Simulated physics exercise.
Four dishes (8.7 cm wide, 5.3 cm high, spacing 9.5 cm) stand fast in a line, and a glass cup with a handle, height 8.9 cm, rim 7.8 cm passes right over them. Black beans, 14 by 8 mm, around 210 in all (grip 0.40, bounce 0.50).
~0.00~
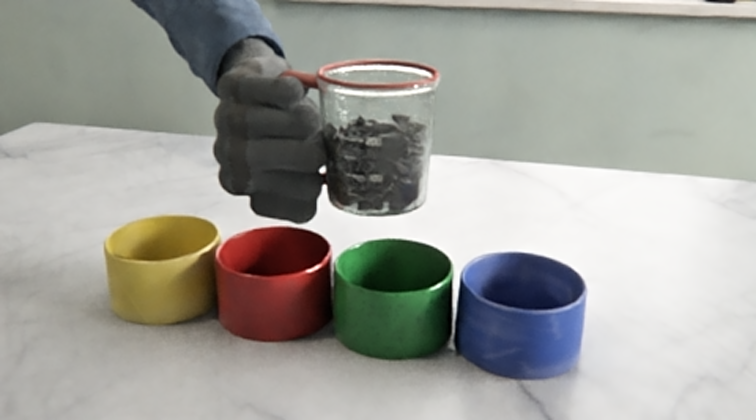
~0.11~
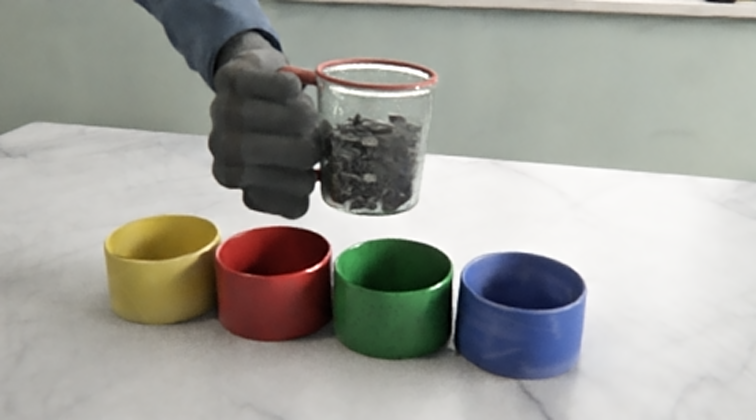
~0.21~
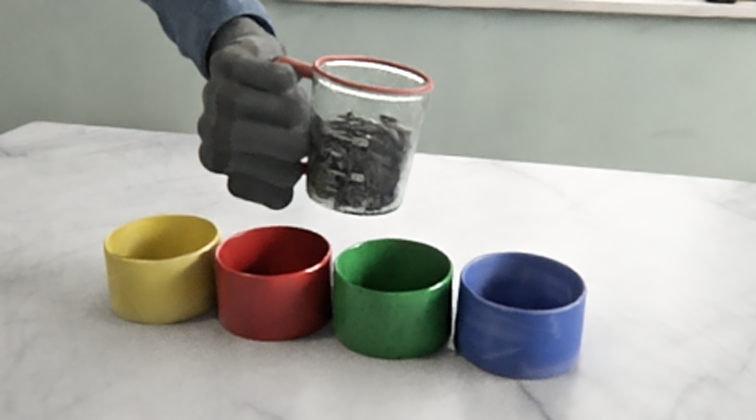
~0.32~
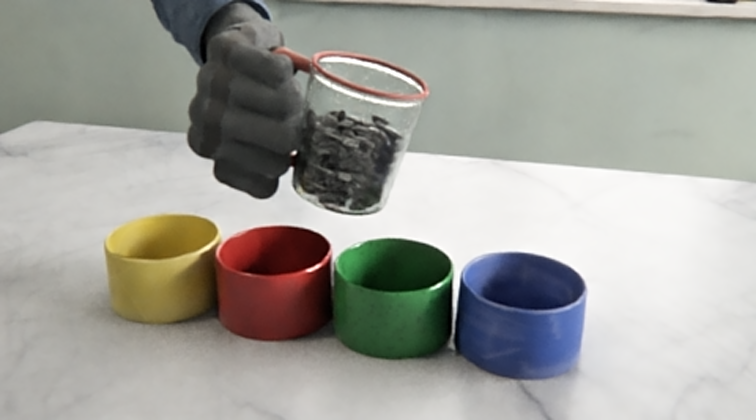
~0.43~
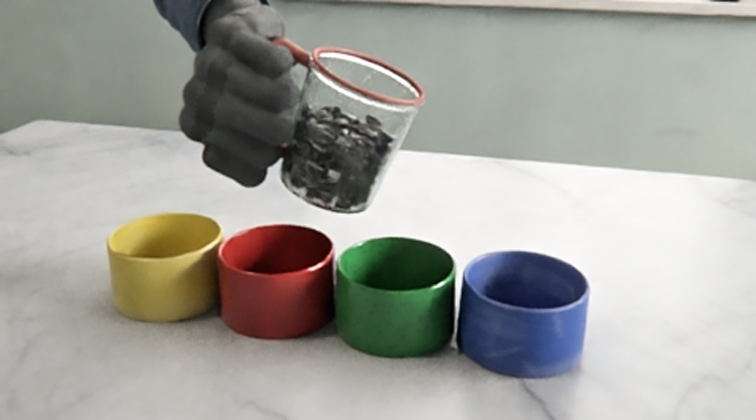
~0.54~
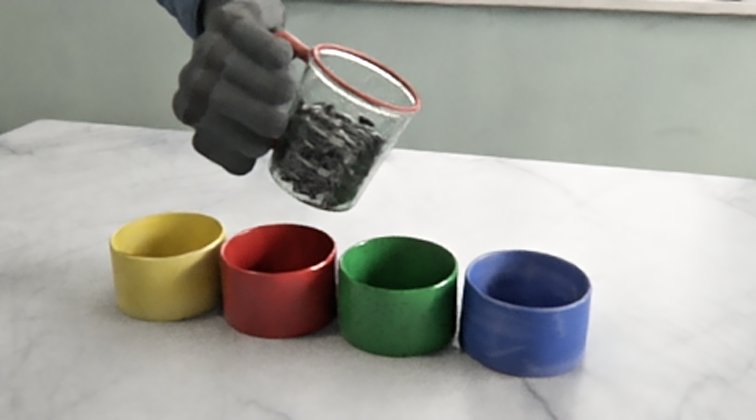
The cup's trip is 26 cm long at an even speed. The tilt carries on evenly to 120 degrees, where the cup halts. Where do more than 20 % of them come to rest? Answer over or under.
Red over, blue under, green under, yellow under, counter under.
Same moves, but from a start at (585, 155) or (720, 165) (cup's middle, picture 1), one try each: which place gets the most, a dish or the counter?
The winner: Green; blue.
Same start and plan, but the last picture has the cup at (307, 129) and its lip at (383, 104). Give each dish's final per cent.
Red 0, blue 0, green 0, yellow 100.
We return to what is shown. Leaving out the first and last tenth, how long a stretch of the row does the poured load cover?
Some 5 cm.
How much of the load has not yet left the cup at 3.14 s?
Roughly 0 per cent.
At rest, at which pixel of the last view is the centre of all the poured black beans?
Near (279, 277).
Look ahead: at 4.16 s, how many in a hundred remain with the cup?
About 0 per cent.
After 2.10 s, tilt 116 degrees; cup holds 55 %, red 40 %.
After 3.14 s, tilt 120 degrees; cup holds 0 %, red 100 %.
After 4.16 s, tilt 120 degrees; cup holds 0 %, red 100 %.
At rest (4.5 s), red 100 %, blue 0 %, green 0 %, yellow 0 %, counter 0 %.
